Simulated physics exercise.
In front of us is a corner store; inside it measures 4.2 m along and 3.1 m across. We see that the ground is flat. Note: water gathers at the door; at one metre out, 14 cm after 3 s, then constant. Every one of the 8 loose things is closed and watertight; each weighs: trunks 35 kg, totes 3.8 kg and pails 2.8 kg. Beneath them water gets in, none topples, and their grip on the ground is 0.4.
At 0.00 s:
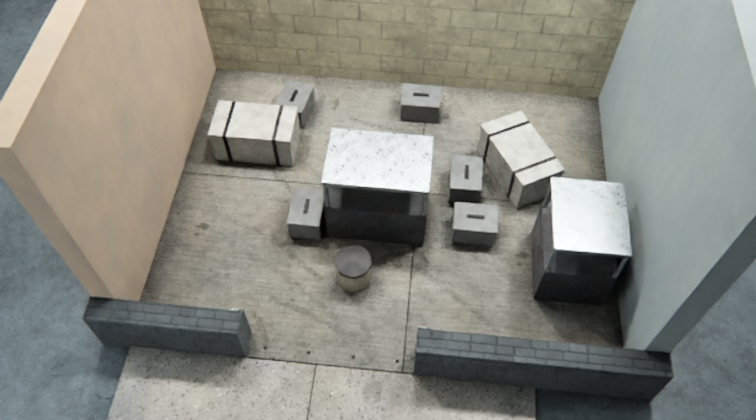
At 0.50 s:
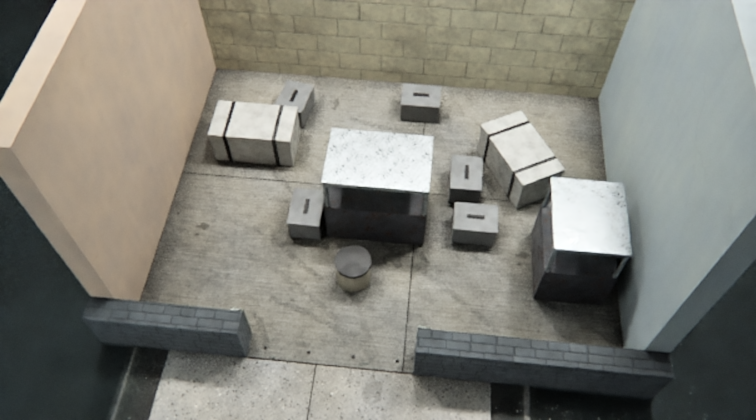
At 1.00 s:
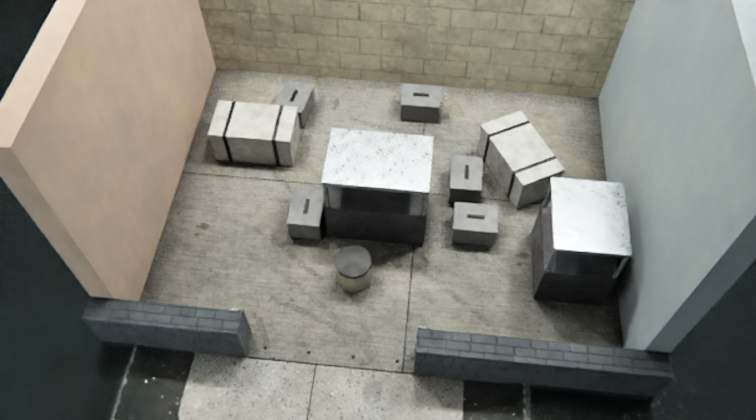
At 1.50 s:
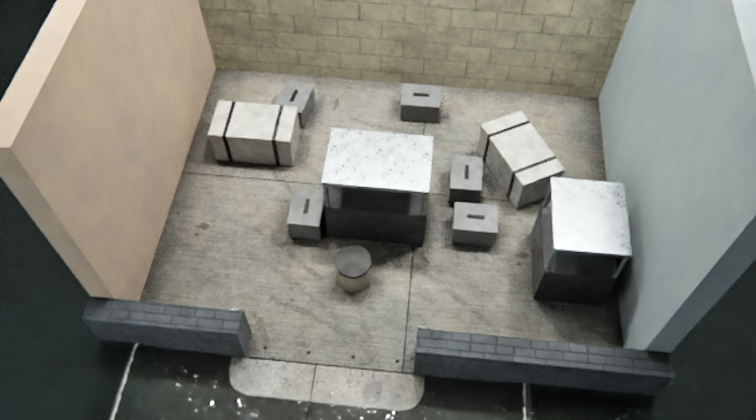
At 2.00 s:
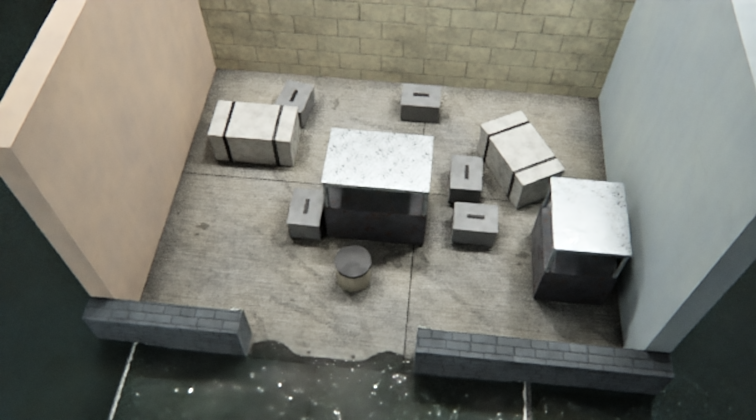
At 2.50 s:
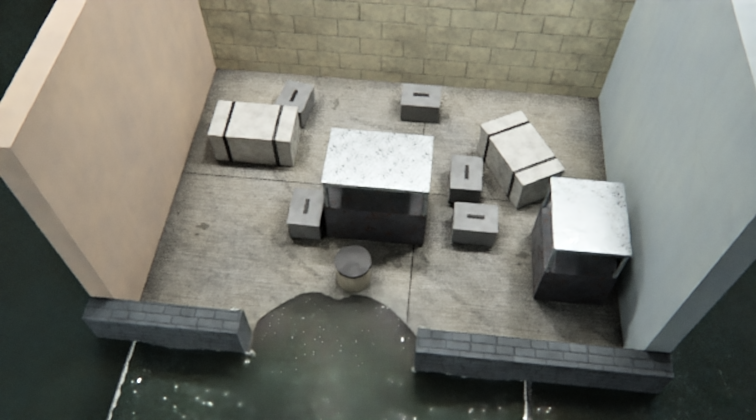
A tan wall at left, a pale blue-grey wall at right and a yellowish brick wall behind enclose a flat floor, seen from above. Two white-topped dark blocks stand at centre and right among strapped pale trunks, small grey boxes and a round pail. Dark water spreads outside, covers the pale front paving, then enters between low grey walls in a rounded sheet, while the objects and camera stay still.
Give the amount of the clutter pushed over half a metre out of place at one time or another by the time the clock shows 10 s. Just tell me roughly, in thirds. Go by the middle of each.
Roughly one to two thirds.
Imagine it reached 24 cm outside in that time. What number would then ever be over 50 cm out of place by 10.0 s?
Then 7 of them.
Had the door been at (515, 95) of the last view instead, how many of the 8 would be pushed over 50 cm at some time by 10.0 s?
Count: 5.
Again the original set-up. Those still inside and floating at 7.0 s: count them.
I get 2.
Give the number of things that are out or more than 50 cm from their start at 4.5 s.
Tally at that time: 1.
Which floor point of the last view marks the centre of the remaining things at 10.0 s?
Close to (412, 162).
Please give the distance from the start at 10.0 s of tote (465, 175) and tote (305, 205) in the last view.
First 50 cm, then 150 cm.
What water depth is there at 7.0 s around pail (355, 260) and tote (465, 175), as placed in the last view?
Around 5 cm and 2 cm.
After 3.5 s 0 of 8 are over 50 cm from their spots; 0 afloat.
After 4.5 s 1 of 8 are over 50 cm from their spots; 1 afloat.
After 7.0 s 2 of 8 are over 50 cm from their spots; 2 afloat.
After 10.0 s 4 of 8 are over 50 cm from their spots, and 5 have been at some point; 6 afloat.
